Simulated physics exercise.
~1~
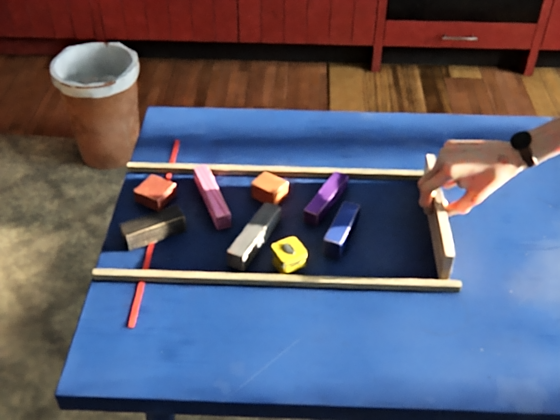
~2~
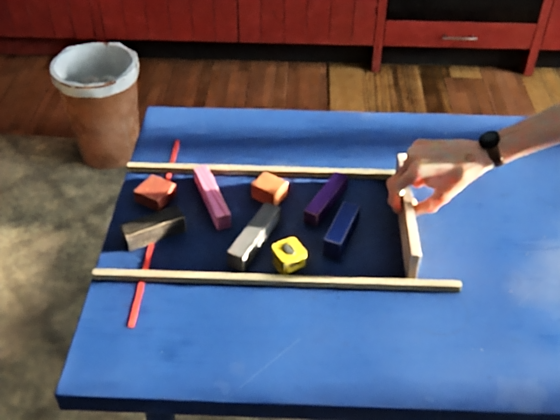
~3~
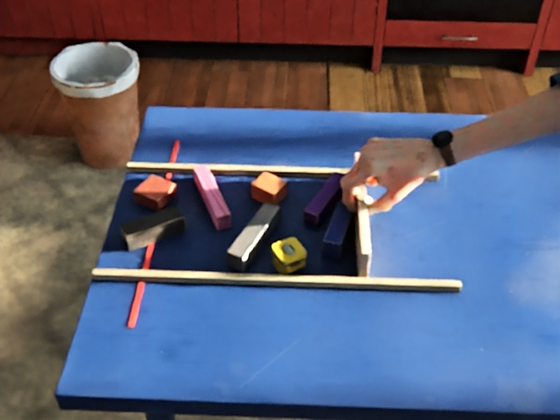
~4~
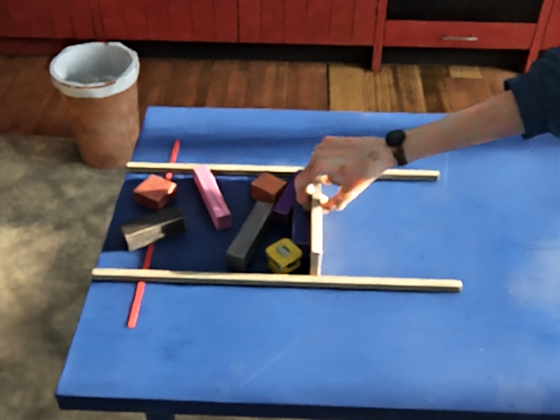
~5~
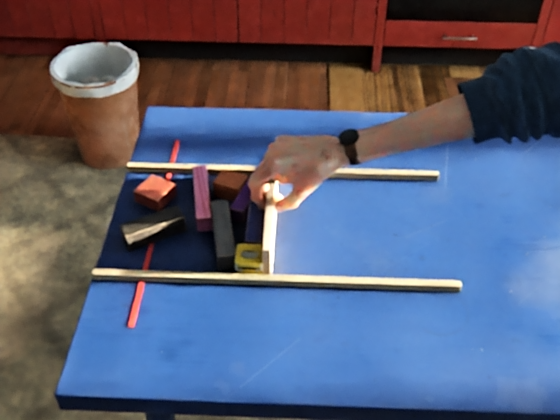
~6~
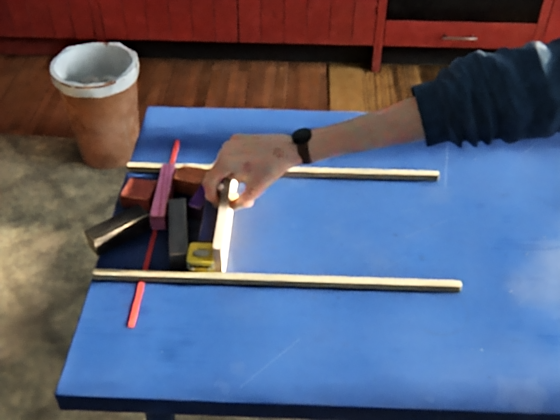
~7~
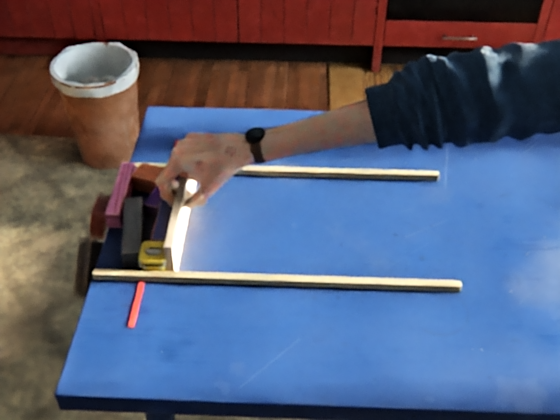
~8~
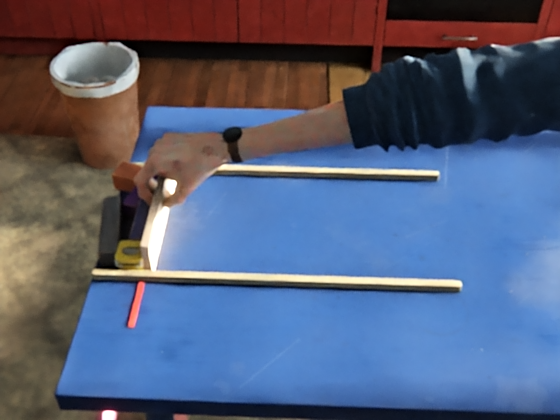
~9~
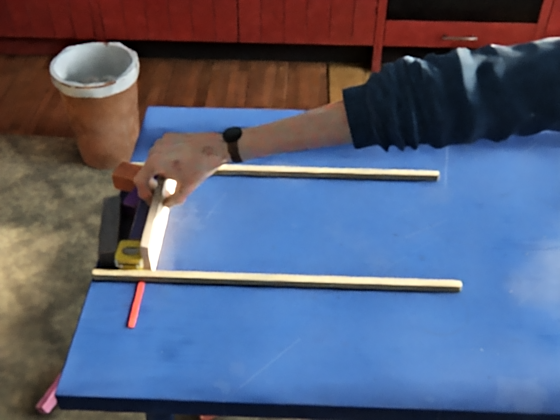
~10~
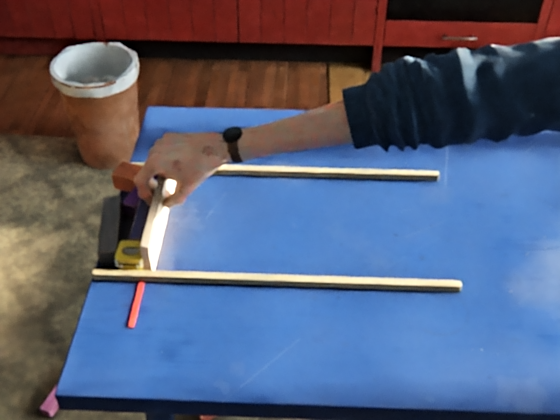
A hand slides a board left, pushing colourful blocks together and knocking some off the table.
